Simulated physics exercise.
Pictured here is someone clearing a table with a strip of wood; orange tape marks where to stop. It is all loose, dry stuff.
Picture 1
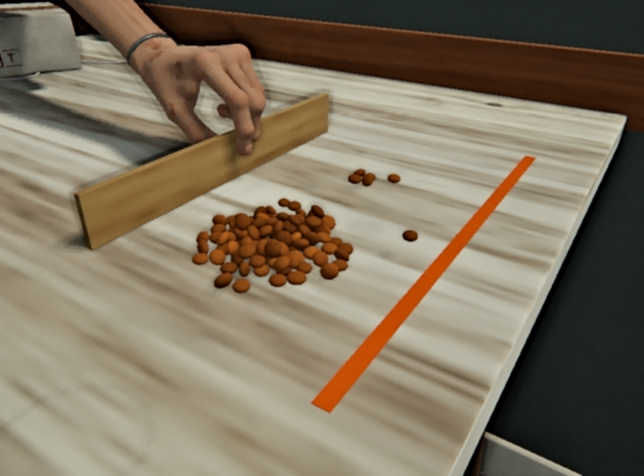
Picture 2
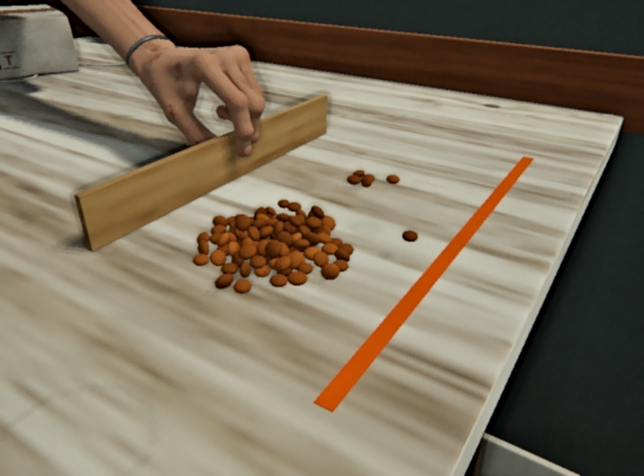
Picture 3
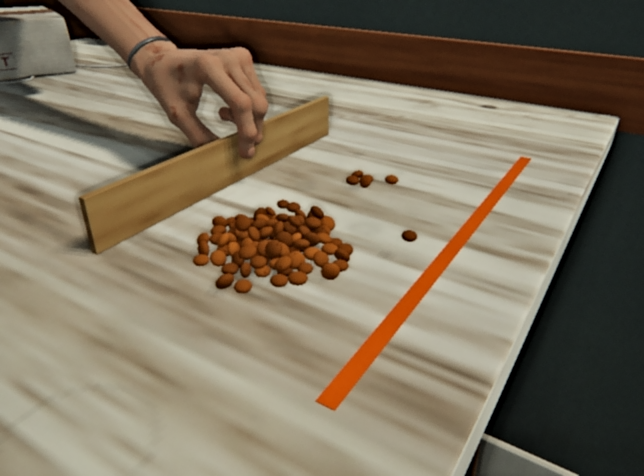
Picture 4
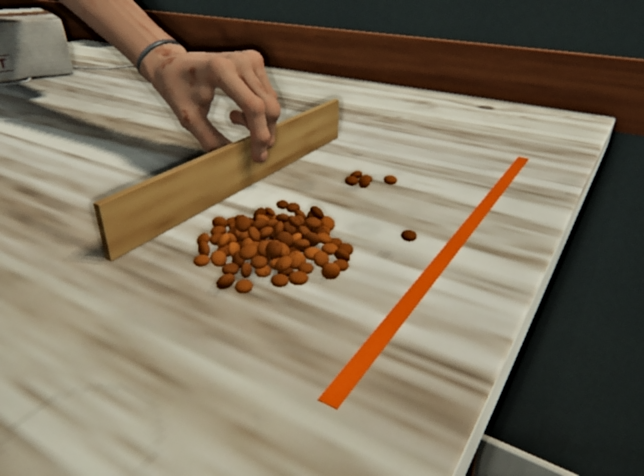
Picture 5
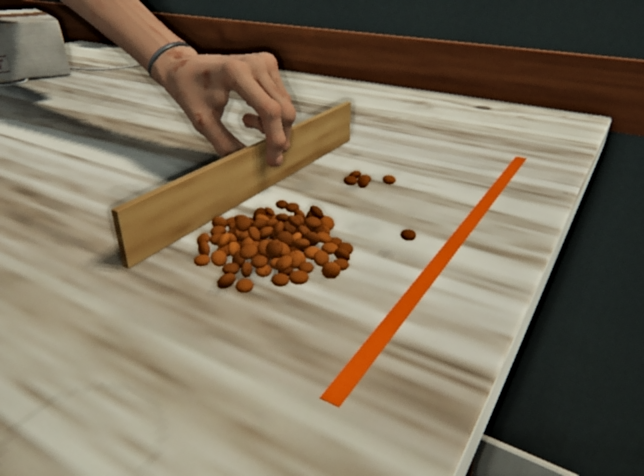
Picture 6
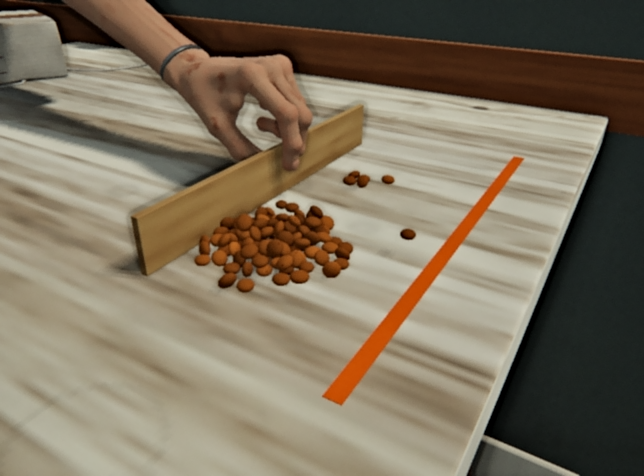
A hand held a strip of wood still on a pale table, then slid it a short way right, up close to a pile of small brown bits lying before an orange tape line.
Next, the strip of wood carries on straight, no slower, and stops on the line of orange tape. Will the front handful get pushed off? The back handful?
Front handful: Some of it falls. Back handful: None of it falls.
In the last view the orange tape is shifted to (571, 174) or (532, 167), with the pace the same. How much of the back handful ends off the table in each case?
100 and 0 in a hundred.
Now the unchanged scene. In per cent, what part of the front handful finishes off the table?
It works out to around 10 in a hundred.
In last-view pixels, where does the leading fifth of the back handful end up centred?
My estimate is somewhere around (500, 216).
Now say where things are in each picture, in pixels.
The first frame shows strip of wood at (107, 210), at rest; orange tape at (526, 163), about a palm's width from the edge; edge at (551, 270); front handful at (269, 243), many bits of cat kibble; back handful at (369, 177), a few bits of cat kibble.
The second frame shows strip of wood at (107, 211), at rest; back handful at (369, 178).
The third frame shows strip of wood at (111, 213); front handful at (270, 244).
The fourth frame shows strip of wood at (126, 219); back handful at (366, 179).
The fifth frame shows strip of wood at (143, 226); front handful at (270, 244).
The sixth frame shows strip of wood at (162, 232); orange tape at (515, 163); edge at (546, 265); front handful at (270, 244); back handful at (364, 179).
Then, 0.60 s past the last view, strip of wood still moving, near (369, 166); front handful all on the table, its front near (418, 273); back handful all on the table, its front near (412, 195).
Then, 1.23 s past the last view, strip of wood stopped at the orange tape; front handful a small part over the edge; back handful all on the table, its front near (507, 218).
Finally, strip of wood stopped at the orange tape; front handful a small part over the edge; back handful all on the table, its front near (507, 218).
